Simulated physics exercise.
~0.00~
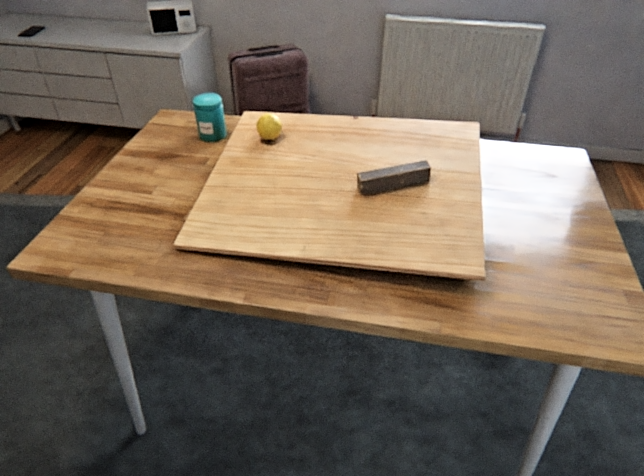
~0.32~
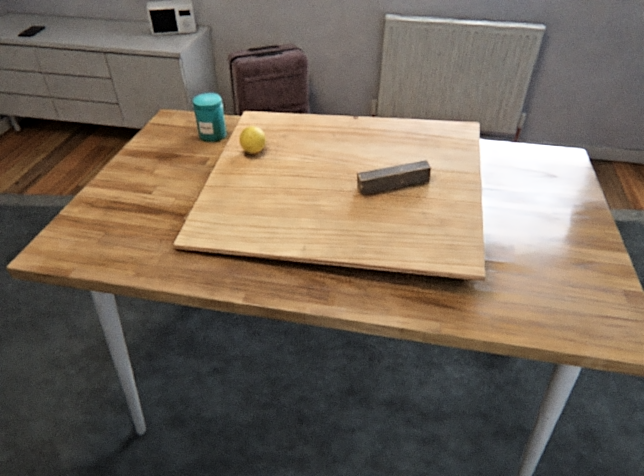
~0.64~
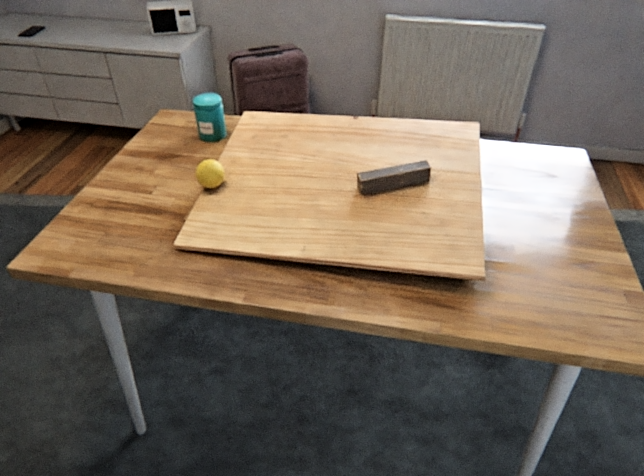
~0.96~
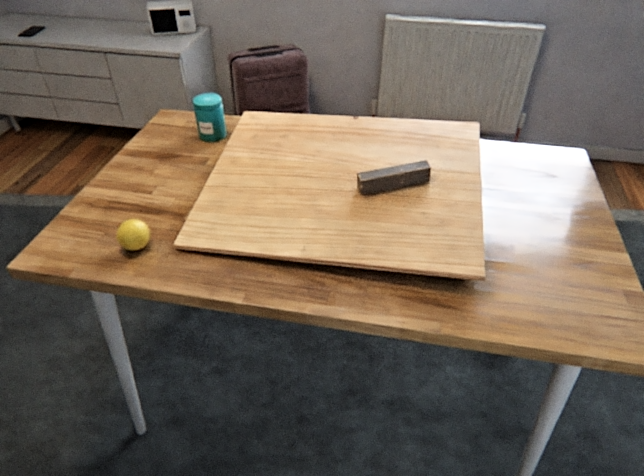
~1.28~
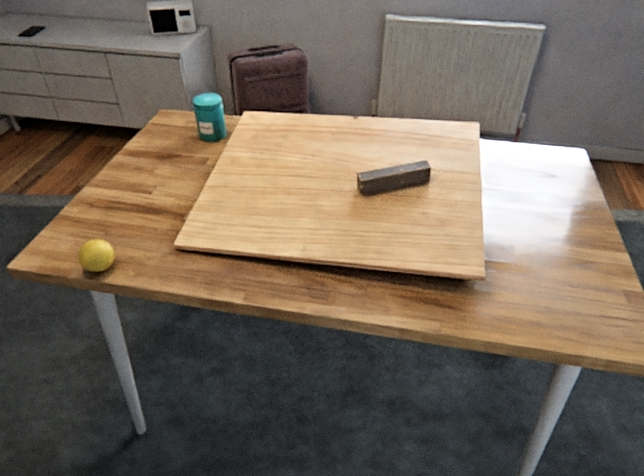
A yellow lemon rolled down and to the left across a tilted wooden board, went over its left edge onto the table, and ended up near the table's front left corner, while the turquoise jar and a dark block stayed put.
